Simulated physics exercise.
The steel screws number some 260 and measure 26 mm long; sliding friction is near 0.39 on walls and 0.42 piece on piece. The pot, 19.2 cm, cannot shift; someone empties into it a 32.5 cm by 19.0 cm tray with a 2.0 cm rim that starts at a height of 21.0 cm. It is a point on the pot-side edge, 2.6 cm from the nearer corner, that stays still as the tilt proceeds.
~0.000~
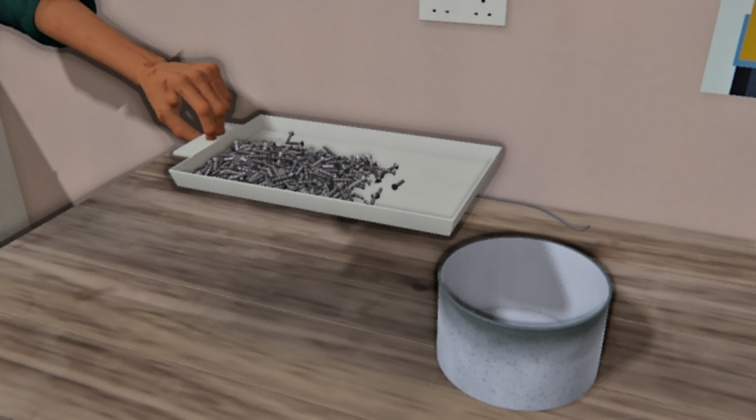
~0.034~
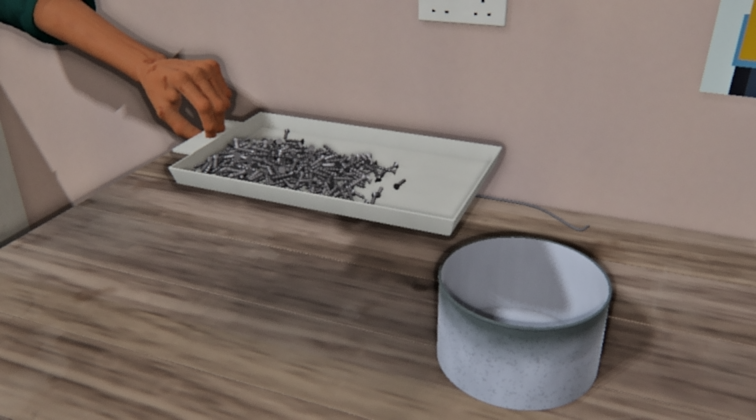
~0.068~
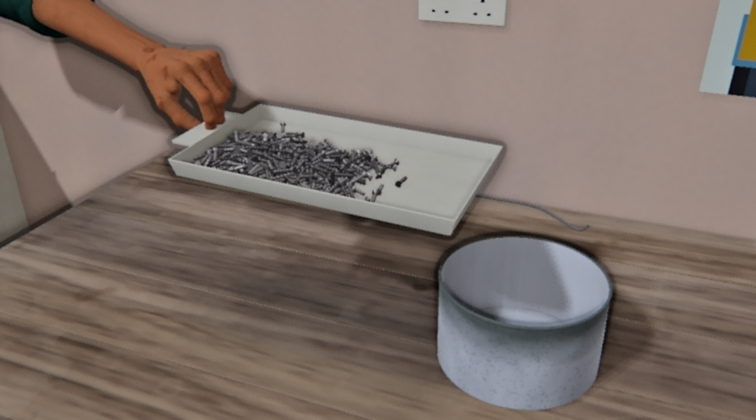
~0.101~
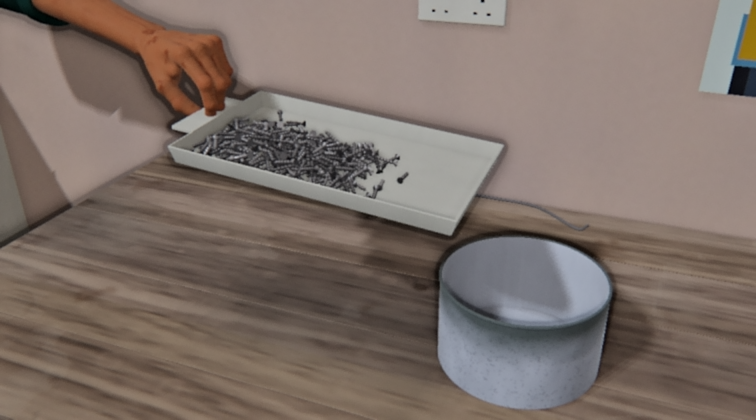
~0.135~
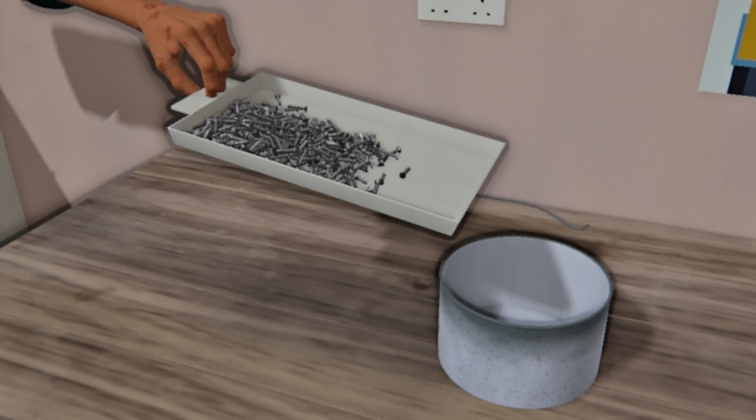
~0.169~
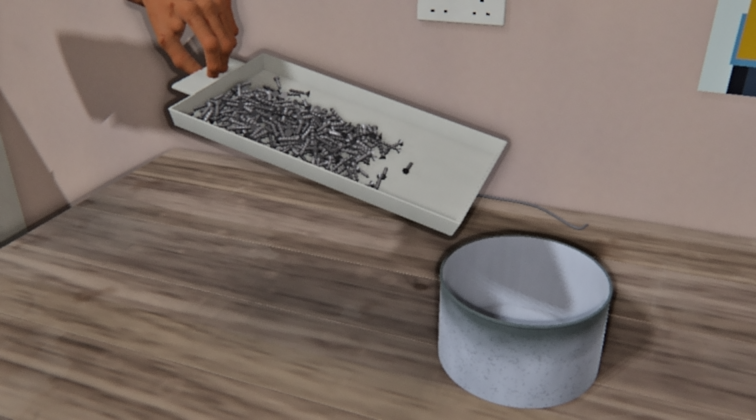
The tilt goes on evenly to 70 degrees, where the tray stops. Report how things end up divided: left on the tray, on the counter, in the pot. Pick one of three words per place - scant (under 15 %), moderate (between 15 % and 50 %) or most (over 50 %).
My call is tray: Scant, counter: Most, pot: Moderate.
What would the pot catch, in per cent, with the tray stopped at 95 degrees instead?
Roughly 40 %.
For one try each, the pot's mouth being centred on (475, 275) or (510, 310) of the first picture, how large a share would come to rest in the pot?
About 20 percent the first time and about 75 percent the second.
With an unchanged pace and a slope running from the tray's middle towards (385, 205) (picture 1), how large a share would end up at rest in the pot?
That would be close to 5 per cent.
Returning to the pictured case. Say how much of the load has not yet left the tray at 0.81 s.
About 10%.
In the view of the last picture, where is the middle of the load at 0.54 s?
Somewhere about (422, 120) in the last view.
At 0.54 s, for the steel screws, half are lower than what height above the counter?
Some 32 cm.
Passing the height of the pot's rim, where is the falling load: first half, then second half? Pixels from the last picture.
(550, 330) or so first, later (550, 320).
After 0.39 s, tilt 43 degrees; the tray holds 100 %, the pot 0 %.
After 0.54 s, tilt 62 degrees; the tray holds 100 %, the pot 0 %.
Then, at 0.81 s, tilt 70 degrees; the tray holds 10 %, the pot 25 %.
In the end, at 2.1 s, tray 5 %, counter 60 %, pot 35 %.
